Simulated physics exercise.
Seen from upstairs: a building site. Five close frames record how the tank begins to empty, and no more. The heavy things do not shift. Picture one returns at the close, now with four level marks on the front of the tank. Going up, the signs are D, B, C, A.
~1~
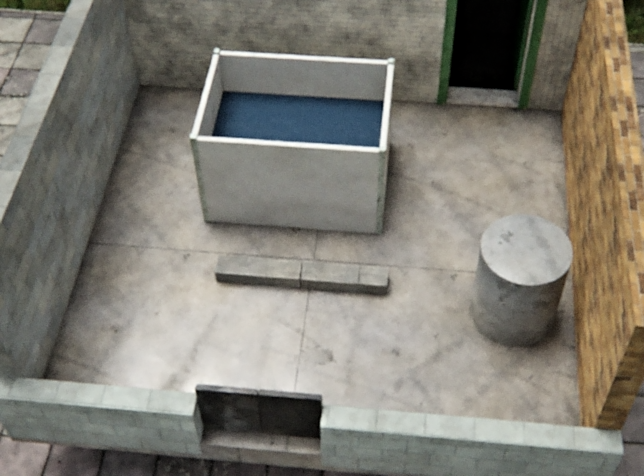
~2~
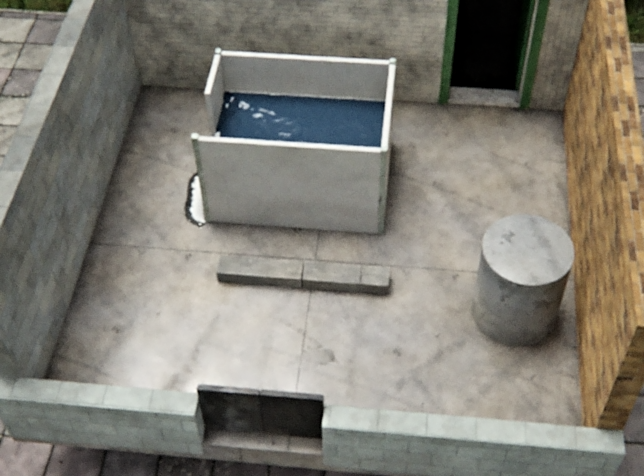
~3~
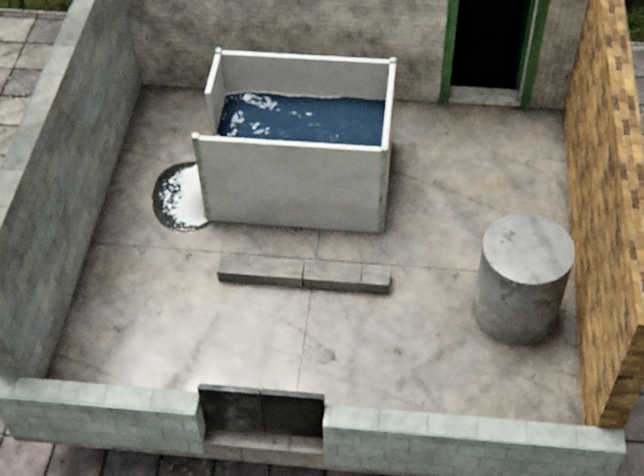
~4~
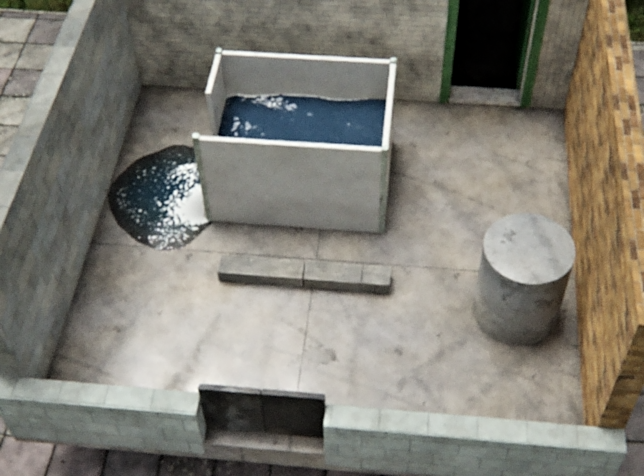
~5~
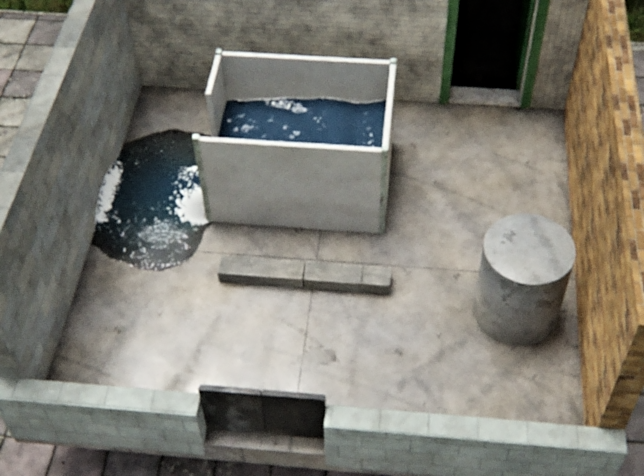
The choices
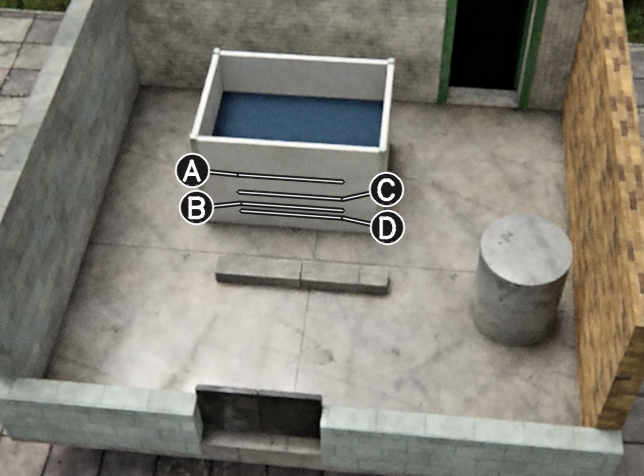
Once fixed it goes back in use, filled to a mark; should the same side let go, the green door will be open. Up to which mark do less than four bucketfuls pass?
The answer is mark A.
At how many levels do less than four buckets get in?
All of the four.
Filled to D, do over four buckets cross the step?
No.
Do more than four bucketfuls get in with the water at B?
No, that is safe.
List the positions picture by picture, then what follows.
In the first frame, water in the tank at rest, its middle at (298, 134); foot of the green doorway at (482, 105); shut gate at (260, 396).
In the second frame, front seen at (196, 218), 1 % of the ground wet.
In the third frame, front seen at (159, 188), 3 % of the ground wet.
In the fourth frame, front seen at (115, 200), 6 % of the ground wet.
In the fifth frame, front seen at (94, 236), 10 % of the ground wet.
On the marked copy, A at (289, 178); B at (291, 206); C at (290, 195); D at (291, 214); from the bottom up D, B, C, A.
Choosing A, a bucket or two gets in.
Choosing B, nothing gets over.
Choosing C, nothing gets over.
Choosing D, nothing gets over.
